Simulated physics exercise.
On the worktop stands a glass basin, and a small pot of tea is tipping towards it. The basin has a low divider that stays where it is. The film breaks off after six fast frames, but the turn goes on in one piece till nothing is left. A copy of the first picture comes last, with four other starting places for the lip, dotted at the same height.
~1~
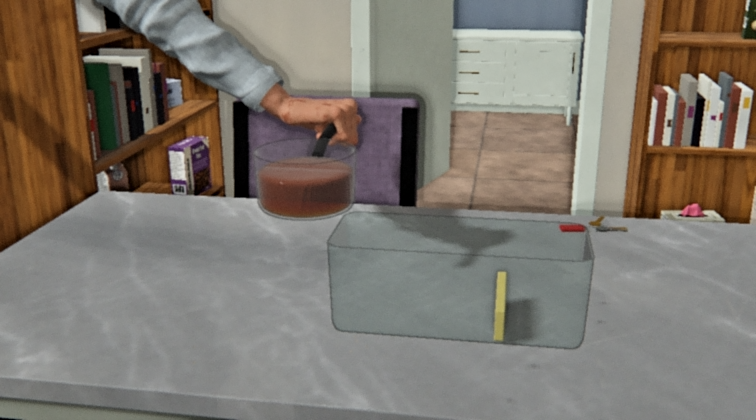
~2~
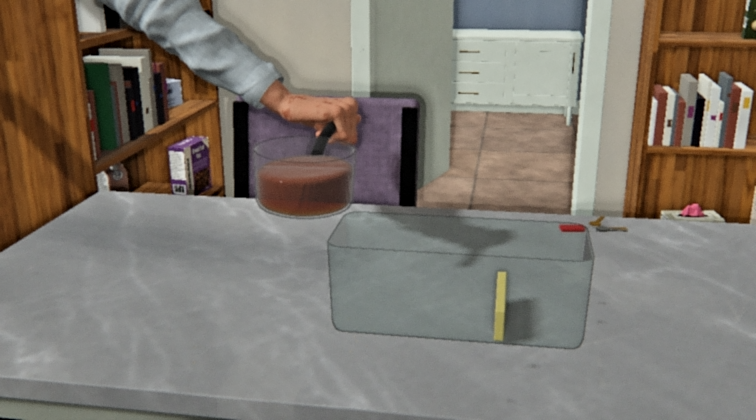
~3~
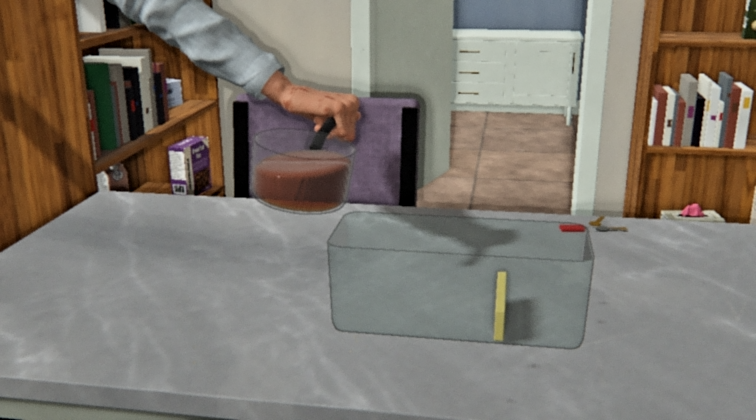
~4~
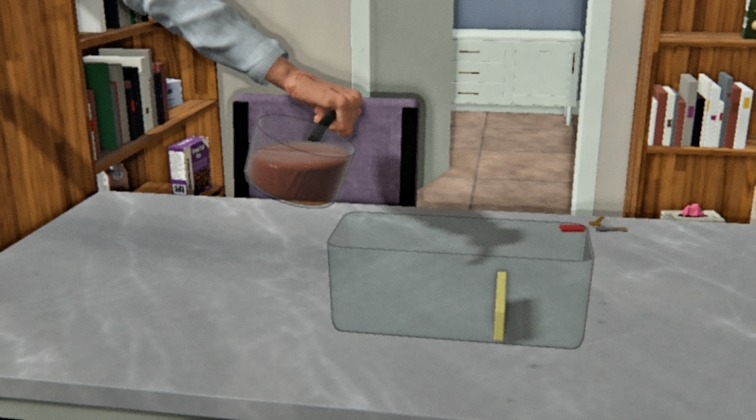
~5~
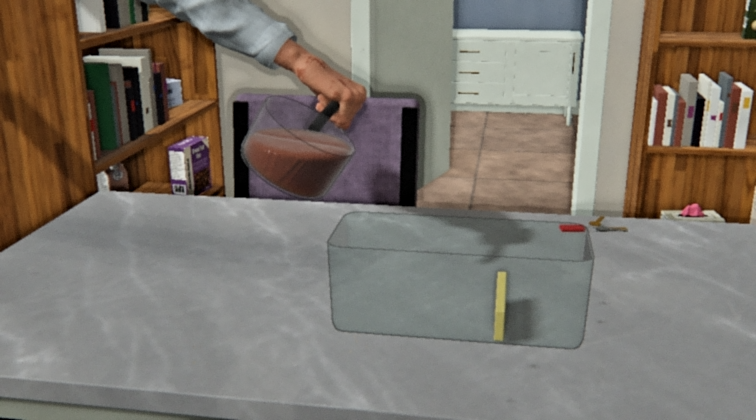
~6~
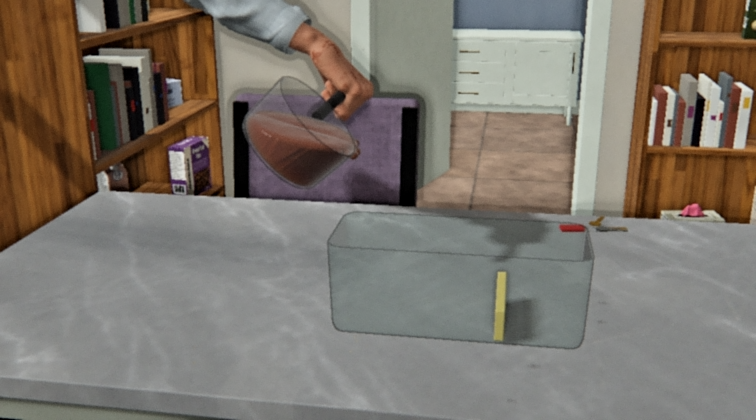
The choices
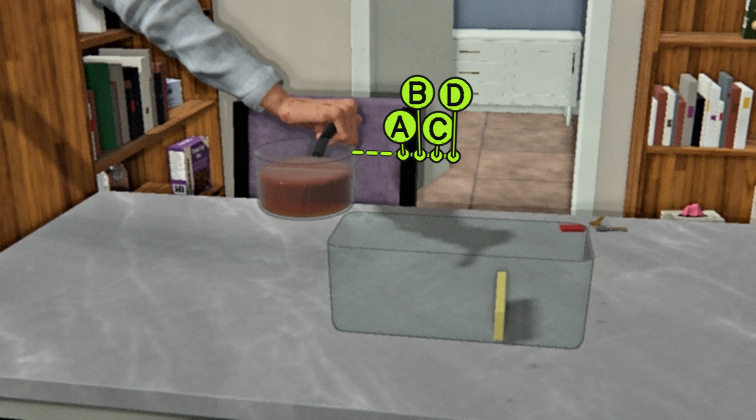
A hand reaching in from the upper left holds a clear pot of reddish-brown tea by its dark handle, upright at first, then lifts it slightly and tilts it steadily rightward until the tea reaches over the lip. Below and right, a clear rectangular basin with an upright yellow strip stands on a grey marbled worktop, near small red and orange objects. The still camera looks slightly down across the room, towards wooden bookshelves, a purple chair and an open doorway.
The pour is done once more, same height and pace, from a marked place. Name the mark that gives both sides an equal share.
I would pick spot B.
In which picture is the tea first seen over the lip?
In picture 6.
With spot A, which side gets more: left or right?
The left side.
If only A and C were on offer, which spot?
That would be C.
On the marked copy, A at (403, 154); B at (419, 154); C at (436, 155); D at (453, 156).
Choosing A, about 76 % ends left of the wall and 21 % right of it; 3 % is lost outside.
Choosing B, about 51 % ends left of the wall and 43 % right of it; 6 % is lost outside.
Choosing C, about 31 % ends left of the wall and 62 % right of it; 6 % is lost outside.
Choosing D, about 27 % ends left of the wall and 64 % right of it; 9 % is lost outside.
